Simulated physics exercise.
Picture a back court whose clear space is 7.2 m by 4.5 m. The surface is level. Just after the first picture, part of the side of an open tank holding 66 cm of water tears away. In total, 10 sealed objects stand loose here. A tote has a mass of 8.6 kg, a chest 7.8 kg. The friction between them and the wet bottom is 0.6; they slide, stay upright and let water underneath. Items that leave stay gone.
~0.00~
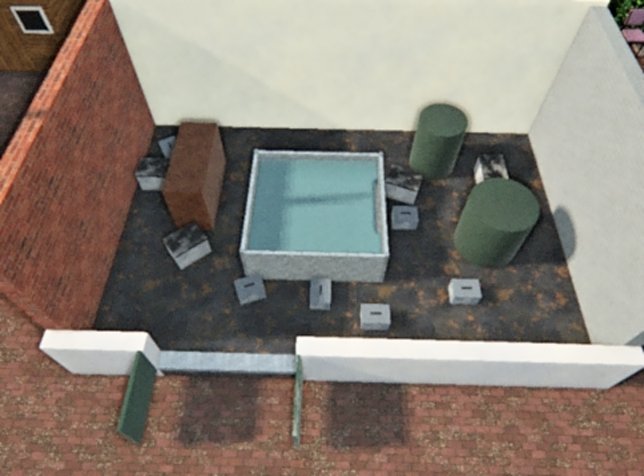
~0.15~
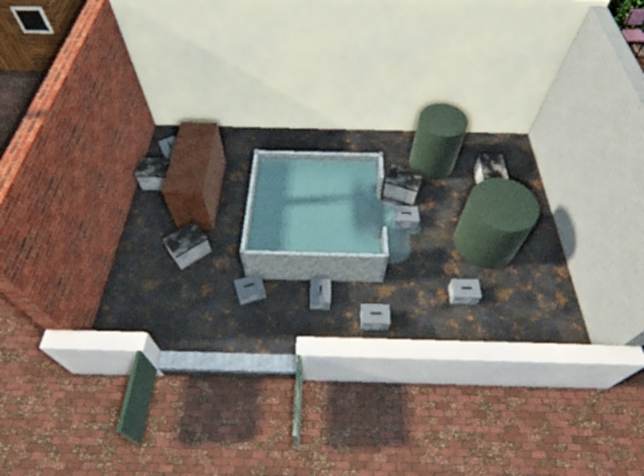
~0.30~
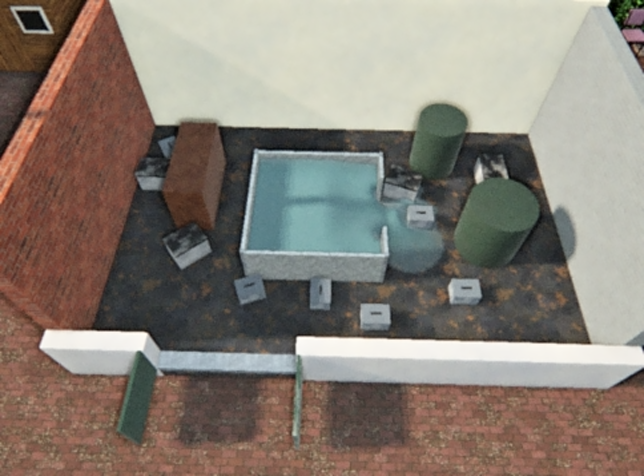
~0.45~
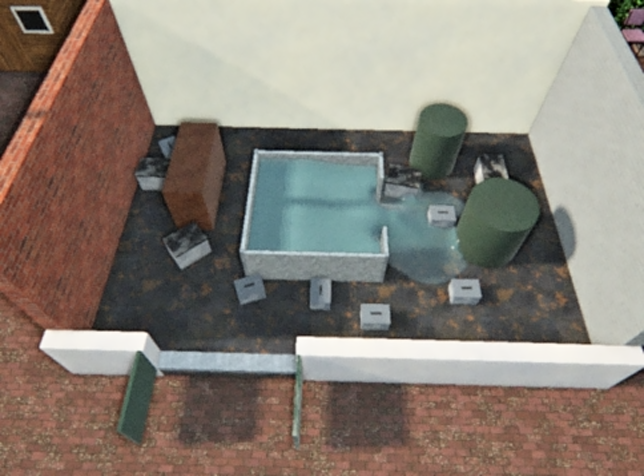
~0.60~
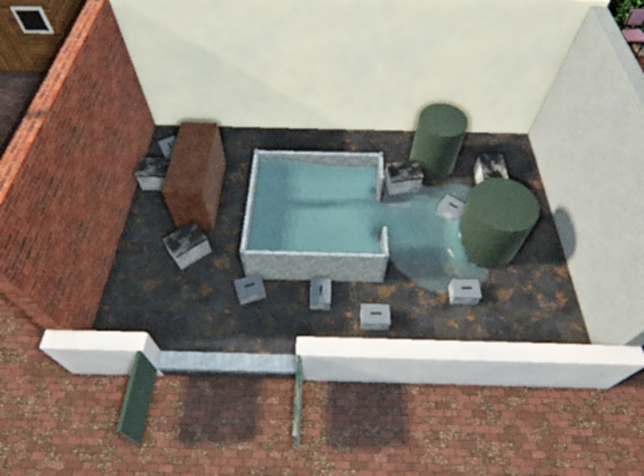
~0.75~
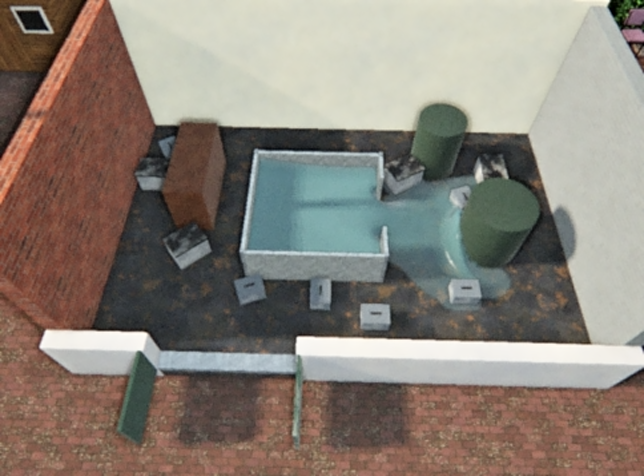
At first, a square tank of water stands intact in a walled yard, among scattered boxes and two green cylinders. Its right side opens and water spreads across the dark ground, carrying a small grey box right towards the larger cylinder, then nudging a darker-topped chest slightly, while the other objects stay put.
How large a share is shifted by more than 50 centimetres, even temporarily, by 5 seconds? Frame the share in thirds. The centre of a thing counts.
That comes to from one to two thirds.
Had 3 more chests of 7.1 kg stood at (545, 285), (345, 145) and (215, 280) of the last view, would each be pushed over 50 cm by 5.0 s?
Respectively: Tops it; tops it; doesn't reach it.
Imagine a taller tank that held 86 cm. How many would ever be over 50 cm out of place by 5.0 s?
It would come to 4 of them.
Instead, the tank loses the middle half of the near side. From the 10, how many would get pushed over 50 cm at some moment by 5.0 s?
In that case the number is 3.
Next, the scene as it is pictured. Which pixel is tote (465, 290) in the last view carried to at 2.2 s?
Close to pixel (473, 338).
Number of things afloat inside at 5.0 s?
At that moment it comes to 3.
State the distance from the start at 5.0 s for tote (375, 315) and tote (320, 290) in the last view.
In turn: 20 cm, 0 cm.
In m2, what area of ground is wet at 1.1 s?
Wet area: Approx. 10.0 m2.
After 1.1 s 1 of 10 are over 50 cm from their spots; 1 afloat.
After 2.2 s 3 of 10 are over 50 cm from their spots; 3 afloat.
After 3.5 s 4 of 10 are over 50 cm from their spots; 3 afloat.
After 5.0 s 4 of 10 are over 50 cm from their spots, and 4 have been at some point; 3 afloat.
